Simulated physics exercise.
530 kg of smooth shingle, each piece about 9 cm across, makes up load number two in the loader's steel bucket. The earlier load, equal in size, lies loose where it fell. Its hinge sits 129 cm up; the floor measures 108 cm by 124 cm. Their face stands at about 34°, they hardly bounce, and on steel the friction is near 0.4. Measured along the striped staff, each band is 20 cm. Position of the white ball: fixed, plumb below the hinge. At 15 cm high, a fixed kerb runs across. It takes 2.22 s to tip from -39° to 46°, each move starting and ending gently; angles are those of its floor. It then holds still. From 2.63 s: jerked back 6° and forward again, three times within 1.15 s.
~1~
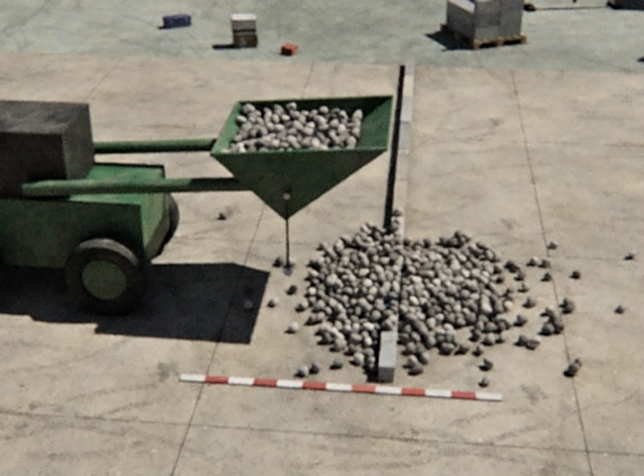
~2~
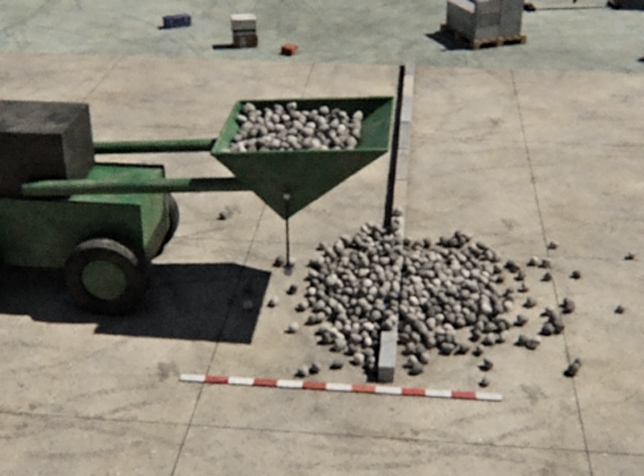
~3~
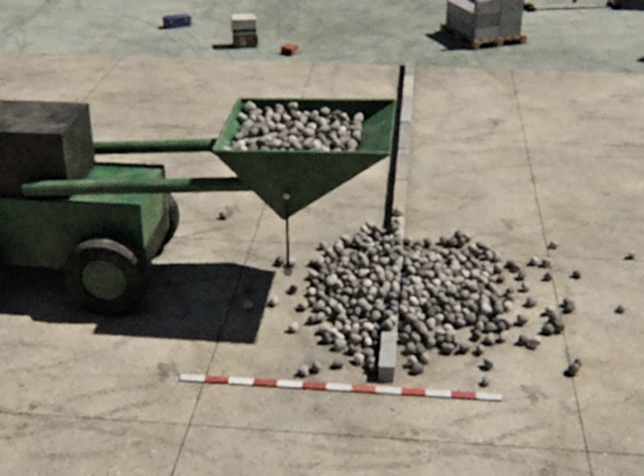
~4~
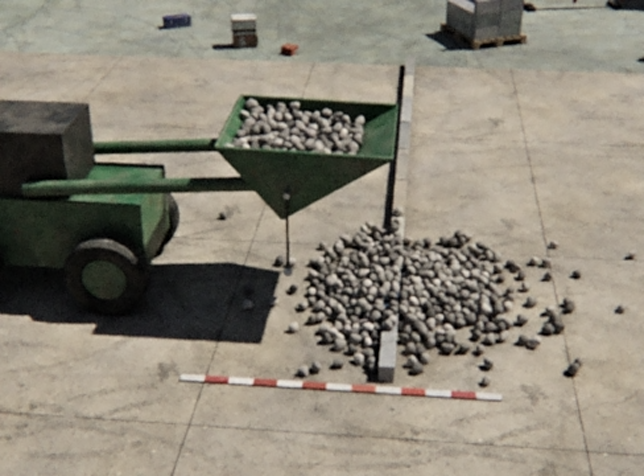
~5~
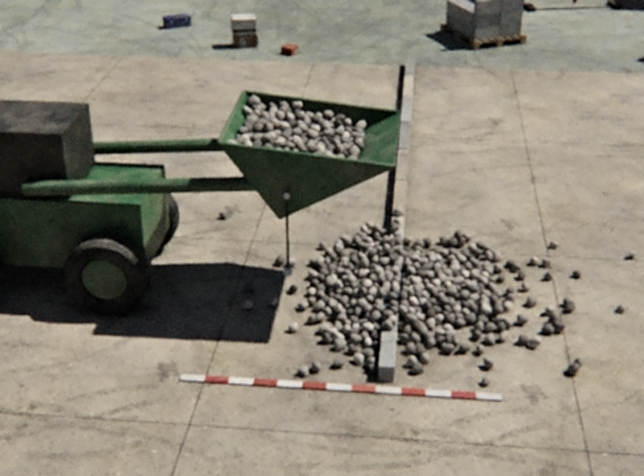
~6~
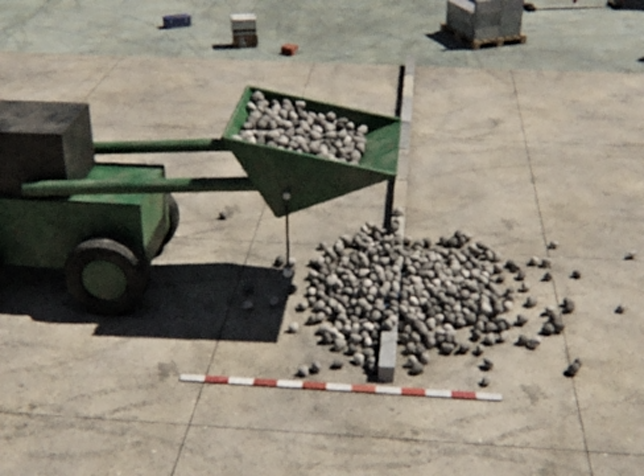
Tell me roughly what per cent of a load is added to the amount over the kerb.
Roughly 59 per cent of a load is added.
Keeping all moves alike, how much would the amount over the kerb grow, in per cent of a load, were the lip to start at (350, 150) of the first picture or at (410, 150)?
I'd say close to 15 per cent for one and close to 85 per cent for the other, in that order.
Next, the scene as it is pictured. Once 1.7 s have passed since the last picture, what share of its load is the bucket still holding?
It keeps some 5 percent of its load.
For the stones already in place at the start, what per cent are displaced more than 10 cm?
About 25 %.
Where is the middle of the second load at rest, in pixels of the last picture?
The middle ends up near (410, 277).
Then, 1.1 s after the last picture the floor is at 33°; in per cent of one load, 93 in the bucket, 56 on this side of the kerb, 50 over the kerb; the foremost stones are at (596, 296).
Then, 1.7 s after the last picture the floor is at 46°; in per cent of one load, 5 in the bucket, 98 on this side of the kerb, 97 over the kerb; the foremost stones are at (596, 296).
Then, 3.6 s after the last picture the floor is at 46°; in per cent of one load, 0 in the bucket, 91 on this side of the kerb, 109 over the kerb; the foremost stones are at (604, 295).
Then, 6.5 s after the last picture the floor is at 46°; in per cent of one load, 0 in the bucket, 91 on this side of the kerb, 109 over the kerb; the foremost stones are at (604, 295). Net gain over the kerb, 59.
